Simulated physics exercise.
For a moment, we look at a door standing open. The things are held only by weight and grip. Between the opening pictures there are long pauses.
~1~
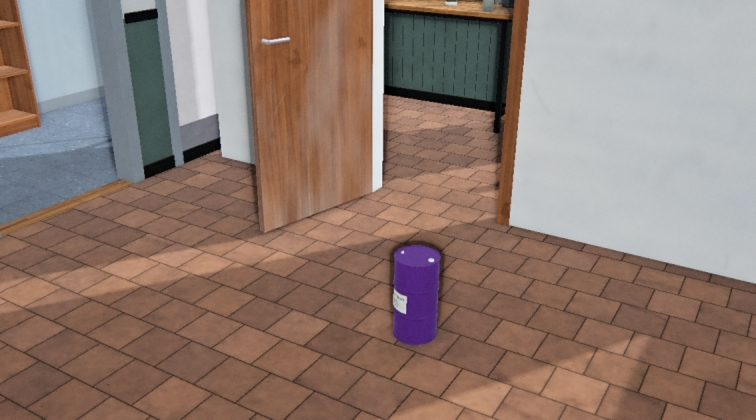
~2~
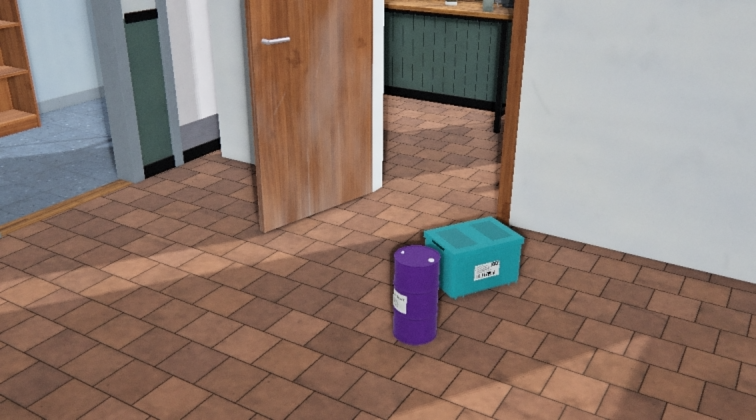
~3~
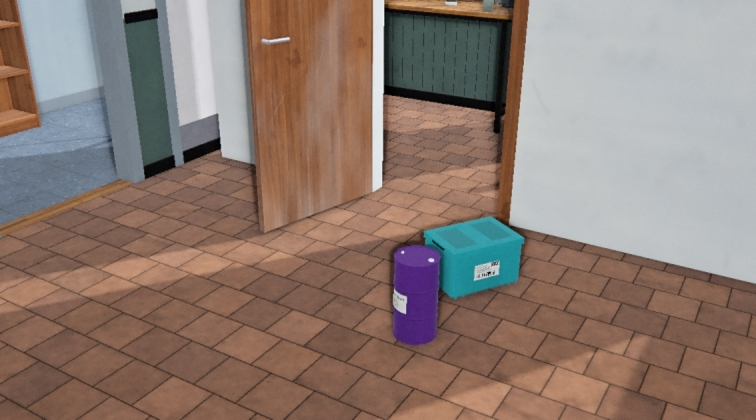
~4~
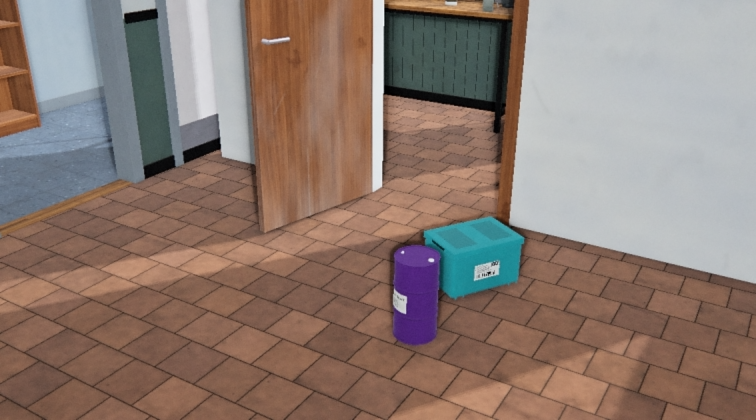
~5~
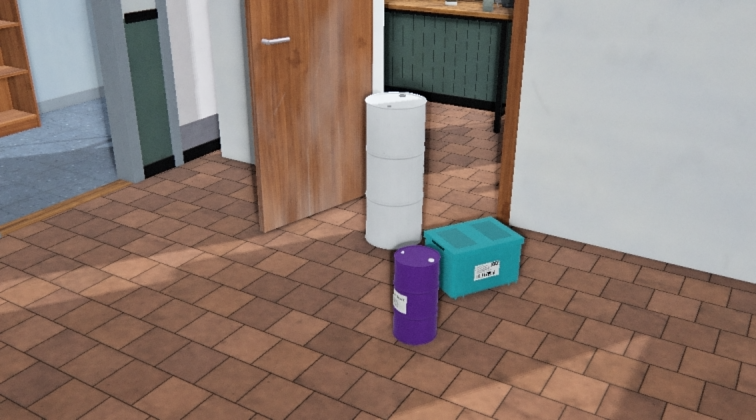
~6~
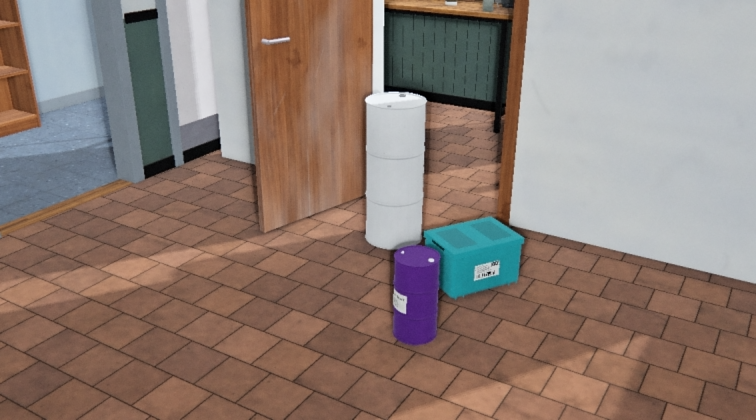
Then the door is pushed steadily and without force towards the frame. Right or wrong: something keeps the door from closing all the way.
Right.
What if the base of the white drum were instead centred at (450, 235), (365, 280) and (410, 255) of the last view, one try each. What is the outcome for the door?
Try 1: Door stays partly open. Try 2: Door ends up flush. Try 3: Door stays partly open.
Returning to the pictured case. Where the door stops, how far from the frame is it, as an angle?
It stays open at around 60°.
Then, 0.70 s past the last view, door 87° open.
Then, 1.10 s past the last view, door 68° open.
Finally, door 60° open; all 3 still in place. Final places as the last picture's camera would see them, white drum near (400, 171).
